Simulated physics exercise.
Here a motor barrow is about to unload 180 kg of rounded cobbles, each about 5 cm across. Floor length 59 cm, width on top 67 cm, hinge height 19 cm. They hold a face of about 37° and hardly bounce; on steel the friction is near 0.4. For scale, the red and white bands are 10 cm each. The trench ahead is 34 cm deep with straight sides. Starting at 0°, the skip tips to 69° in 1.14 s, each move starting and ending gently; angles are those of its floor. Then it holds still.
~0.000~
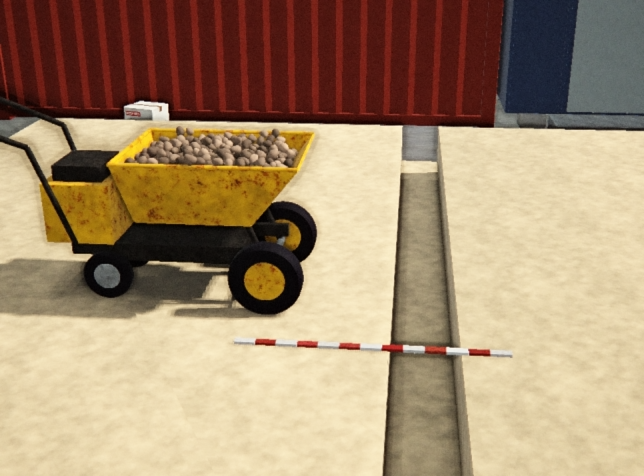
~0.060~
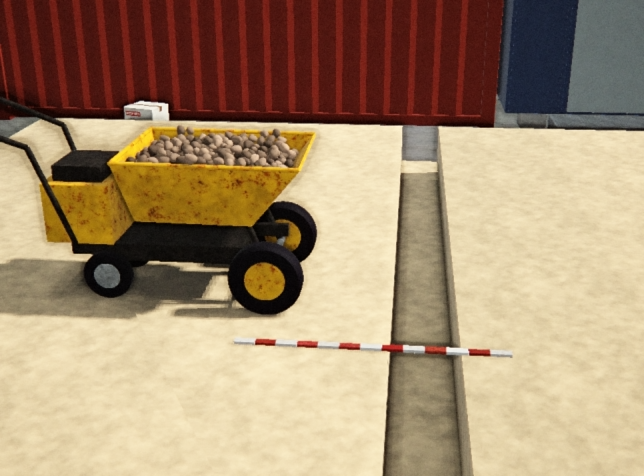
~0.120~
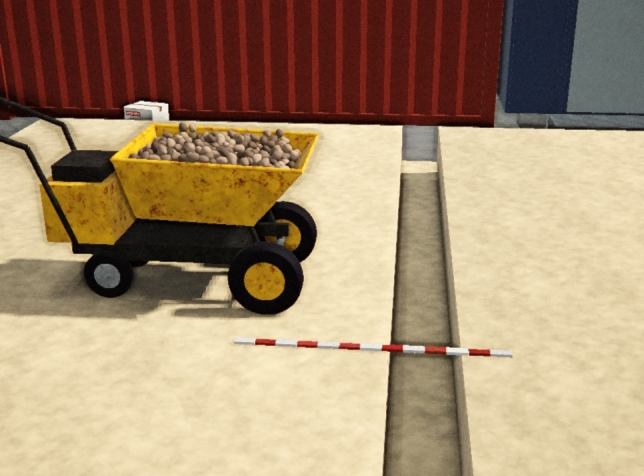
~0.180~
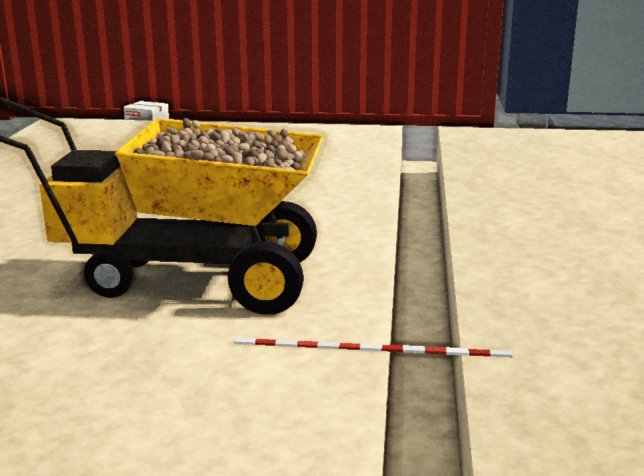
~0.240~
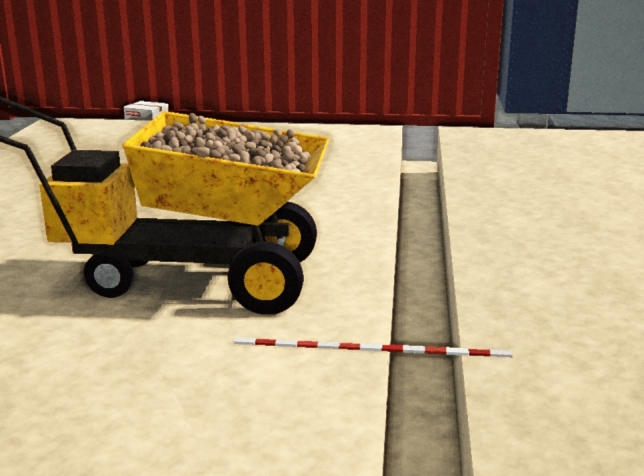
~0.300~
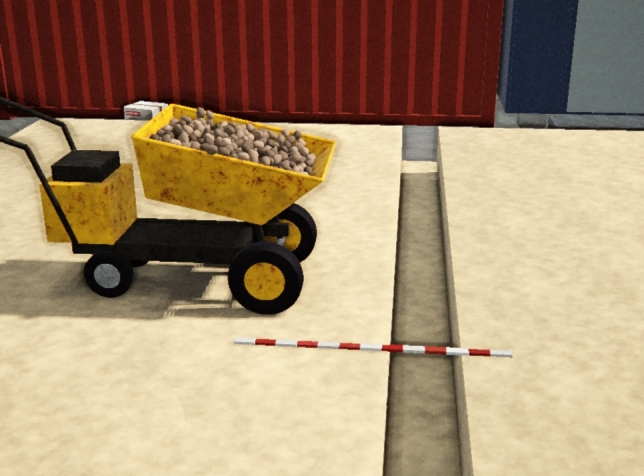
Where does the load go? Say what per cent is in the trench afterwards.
Roughly 85 per cent ends in the trench.
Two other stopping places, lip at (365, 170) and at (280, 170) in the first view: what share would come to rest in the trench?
First some 25, then 95 per cent.
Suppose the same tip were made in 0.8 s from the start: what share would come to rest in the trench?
In that case some 75 per cent.
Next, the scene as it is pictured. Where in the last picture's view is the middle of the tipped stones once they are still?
Near (429, 326).
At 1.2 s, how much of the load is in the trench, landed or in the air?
About 35 per cent by then.
After 0.9 s the floor is at 59°; 100 % in the skip; the foremost stones are at (390, 225).
After 1.2 s the floor is at 69°; 59 % in the skip, 36 % in the trench, 5 % past the trench; the foremost stones are at (482, 288).
After 1.6 s the floor is at 69°; 27 % in the skip, 59 % in the trench, 14 % past the trench; the foremost stones are at (594, 296).
After 3.5 s the floor is at 69°; 0 % in the skip, 85 % in the trench, 14 % past the trench; the foremost stones are past the picture's edge.
